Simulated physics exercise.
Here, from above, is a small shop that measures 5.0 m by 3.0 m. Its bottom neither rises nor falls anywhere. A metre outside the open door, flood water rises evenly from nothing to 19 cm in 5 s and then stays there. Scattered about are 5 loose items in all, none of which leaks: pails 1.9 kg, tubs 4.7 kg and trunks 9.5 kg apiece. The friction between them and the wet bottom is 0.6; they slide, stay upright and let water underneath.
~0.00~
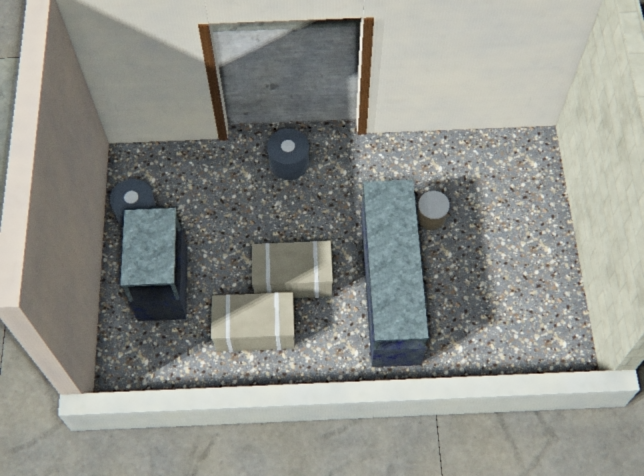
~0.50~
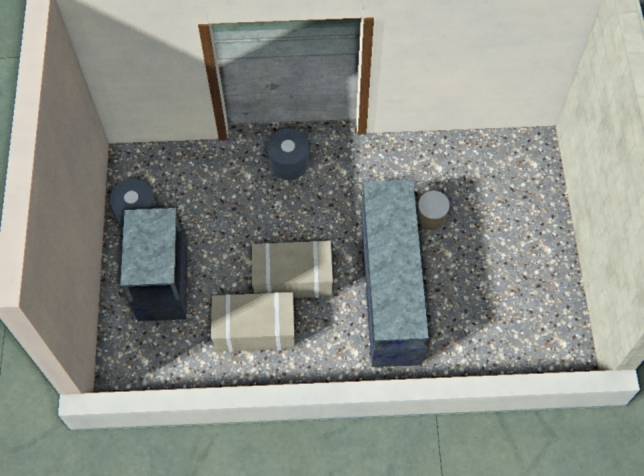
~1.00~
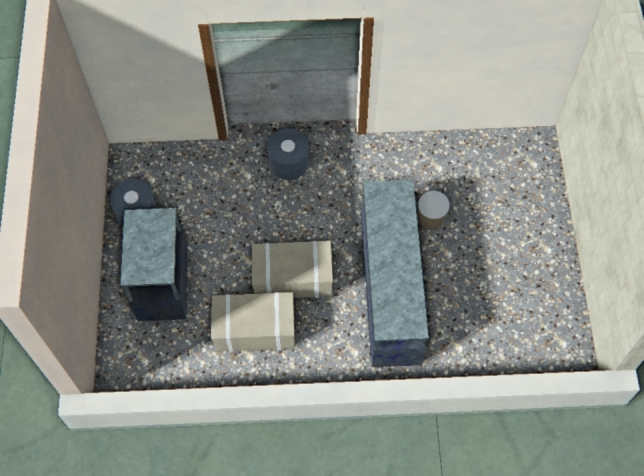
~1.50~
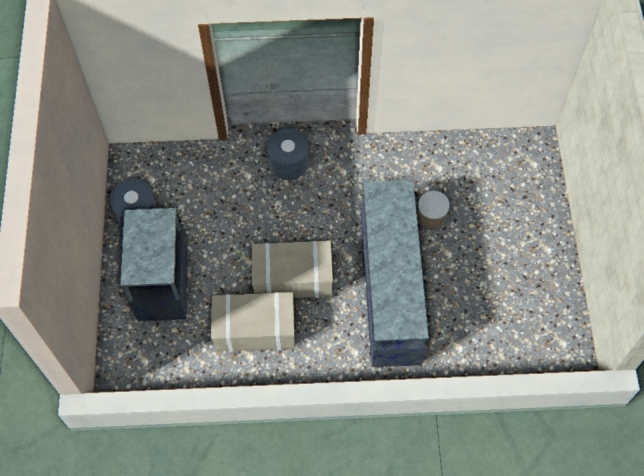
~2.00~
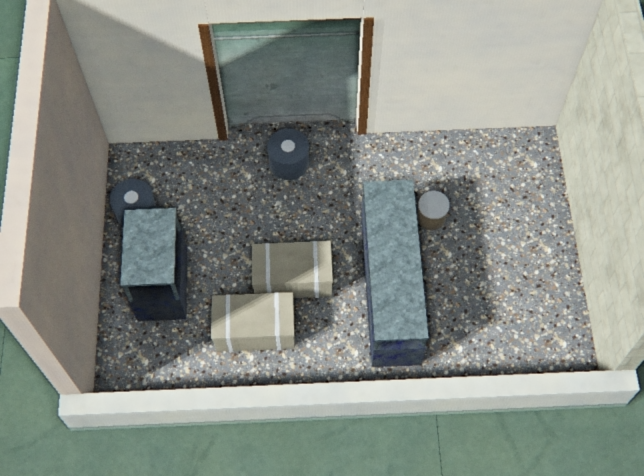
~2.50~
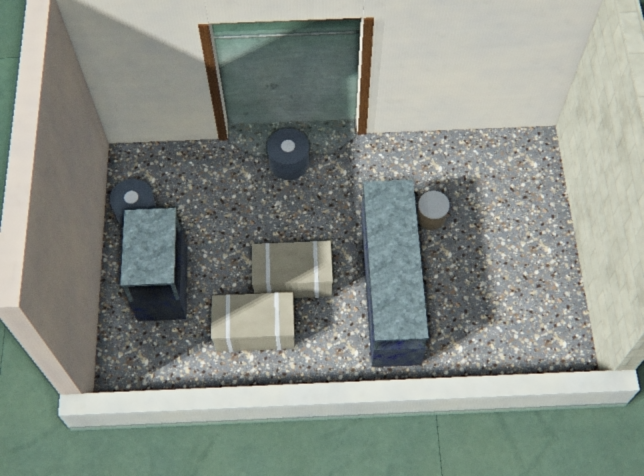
A small roofless shop with pale walls and a speckled, level floor is seen from high above, its brown-framed doorway at the back. Two striped beige trunks lie near the middle between a dark block and a long counter, both blue-green on top, with two dark tubs behind and a greyish one right. Greenish water covers the grey ground outside, then fills the doorway, while the objects and camera stay still.
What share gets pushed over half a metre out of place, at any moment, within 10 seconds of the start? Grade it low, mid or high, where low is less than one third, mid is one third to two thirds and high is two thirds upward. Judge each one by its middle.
Grade: High.
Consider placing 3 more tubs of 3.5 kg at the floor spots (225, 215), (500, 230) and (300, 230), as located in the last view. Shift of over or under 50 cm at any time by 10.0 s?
Respectively, higher, lower and higher.
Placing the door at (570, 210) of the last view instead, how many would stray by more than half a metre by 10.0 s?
The count would be 2.
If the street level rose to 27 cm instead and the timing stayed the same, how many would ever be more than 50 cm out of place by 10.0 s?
Then 5 of them.
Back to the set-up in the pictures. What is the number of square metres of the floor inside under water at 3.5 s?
1.5 m2.
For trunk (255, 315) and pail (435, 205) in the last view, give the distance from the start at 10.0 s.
Respectively 120 and 50 cm.
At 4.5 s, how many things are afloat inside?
1 at that moment.
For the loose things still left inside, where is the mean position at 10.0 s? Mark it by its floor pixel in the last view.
The centre sits near (259, 277).
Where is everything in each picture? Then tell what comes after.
In the first frame, a pail at (434, 204) rests on the ground; a tub at (288, 146) rests on the ground; 0.0 m2 under water; 0 of 5 have shifted.
In the second frame, a pail at (434, 204) rests on the ground; a tub at (288, 146) rests on the ground; 0.0 m2 under water; 0 of 5 have shifted.
In the third frame, a pail at (434, 204) rests on the ground; a tub at (288, 146) rests on the ground; water covers 0.0 m2; 0 of 5 have shifted.
In the fourth frame, a pail at (434, 204) rests on the ground; a tub at (288, 146) rests on the ground; 0.0 m2 under water; 0 of 5 have shifted.
In the fifth frame, a pail at (434, 204) rests on the ground; a tub at (288, 146) rests on the ground; water covers 0.0 m2; 0 of 5 have shifted.
In the sixth frame, a pail at (434, 204) rests on the ground; a tub at (288, 146) rests on the ground; water covers 0.2 m2; 0 of 5 have shifted.
After 3.5 s 0 of 5 are over 50 cm from their spots; 0 afloat.
After 4.5 s 1 of 5 are over 50 cm from their spots; 1 afloat.
After 7.0 s 3 of 5 are over 50 cm from their spots; 3 afloat.
After 10.0 s 5 of 5 are over 50 cm from their spots, and 5 have been at some point; 5 afloat.
